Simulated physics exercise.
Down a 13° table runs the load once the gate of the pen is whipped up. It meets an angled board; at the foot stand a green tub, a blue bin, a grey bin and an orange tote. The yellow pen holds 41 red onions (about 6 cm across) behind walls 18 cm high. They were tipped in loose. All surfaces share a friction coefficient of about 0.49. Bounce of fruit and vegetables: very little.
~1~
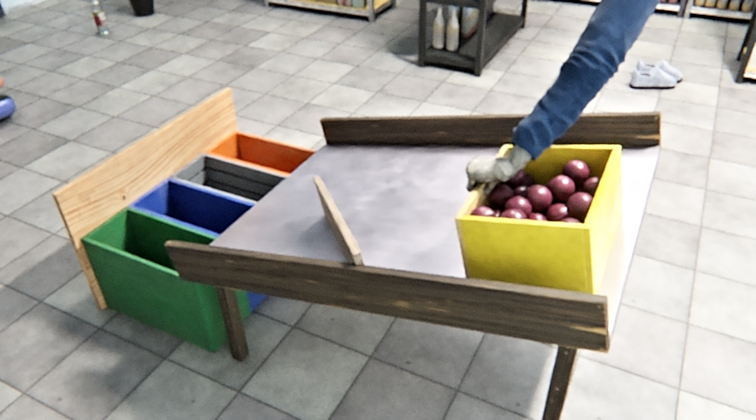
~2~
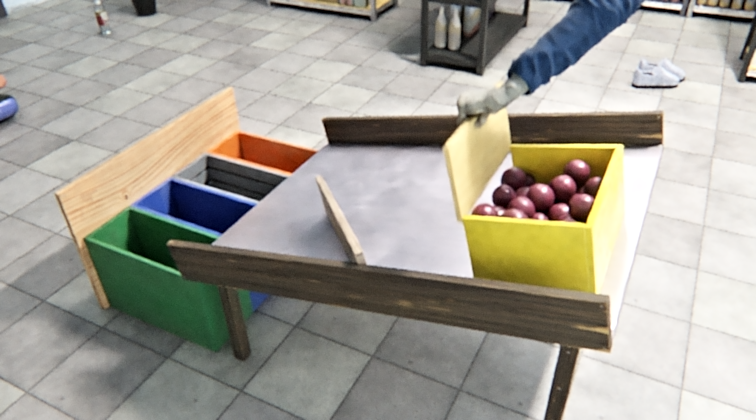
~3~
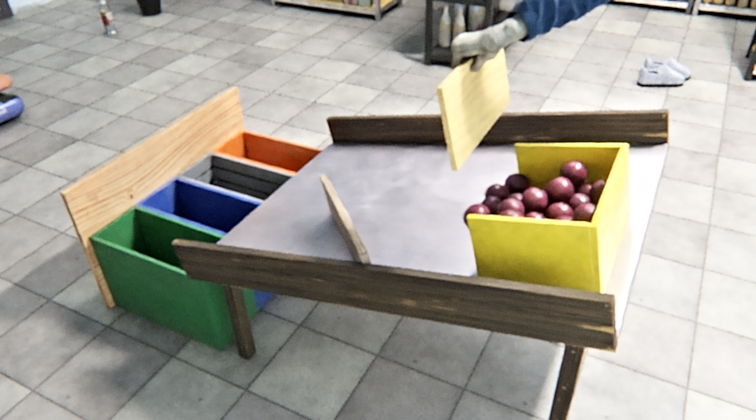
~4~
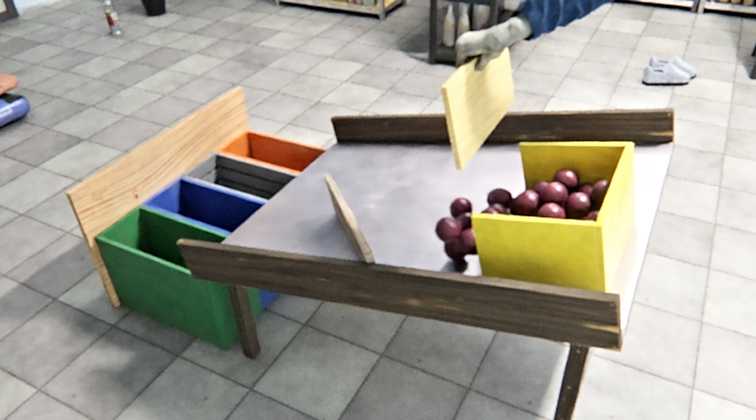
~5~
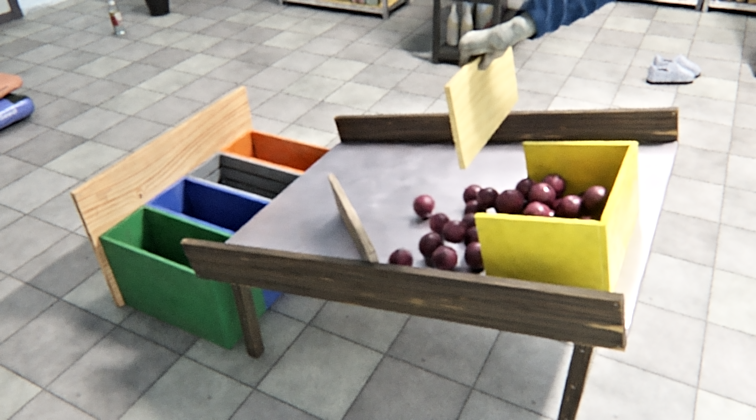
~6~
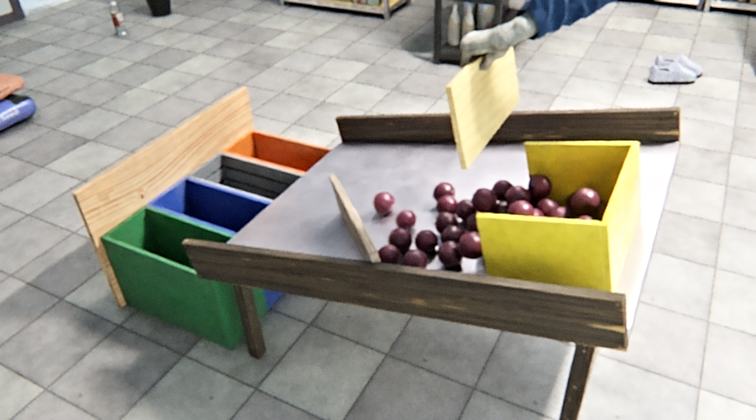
A gloved hand lifts the yellow front panel off a pen of dark red balls on a sloping table, and the balls roll out leftward in a spreading cluster toward an angled board, with many still inside the pen.
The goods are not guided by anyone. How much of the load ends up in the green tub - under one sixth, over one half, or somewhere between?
Under one sixth of it.
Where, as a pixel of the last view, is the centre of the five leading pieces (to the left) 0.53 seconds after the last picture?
Centre: Approx. (320, 176) px.
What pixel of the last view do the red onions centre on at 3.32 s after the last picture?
Look around pixel (260, 222).
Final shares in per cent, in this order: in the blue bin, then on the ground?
0 and 0 %.
Then, 0.53 s after the last picture, 4 still in the yellow pen, 36 on the slope and 1 in the air.
Then, 1.20 s after the last picture, 3 in the grey bin, 4 in the orange tote, 28 on the slope and 6 in the air.
Then, 2.12 s after the last picture, 16 in the grey bin, 13 in the orange tote, 11 on the slope and 1 in the air.
Outcome (3.32 s after the last picture), 26 in the grey bin and 15 in the orange tote. Asked share, 0 of 41, 0 per cent.
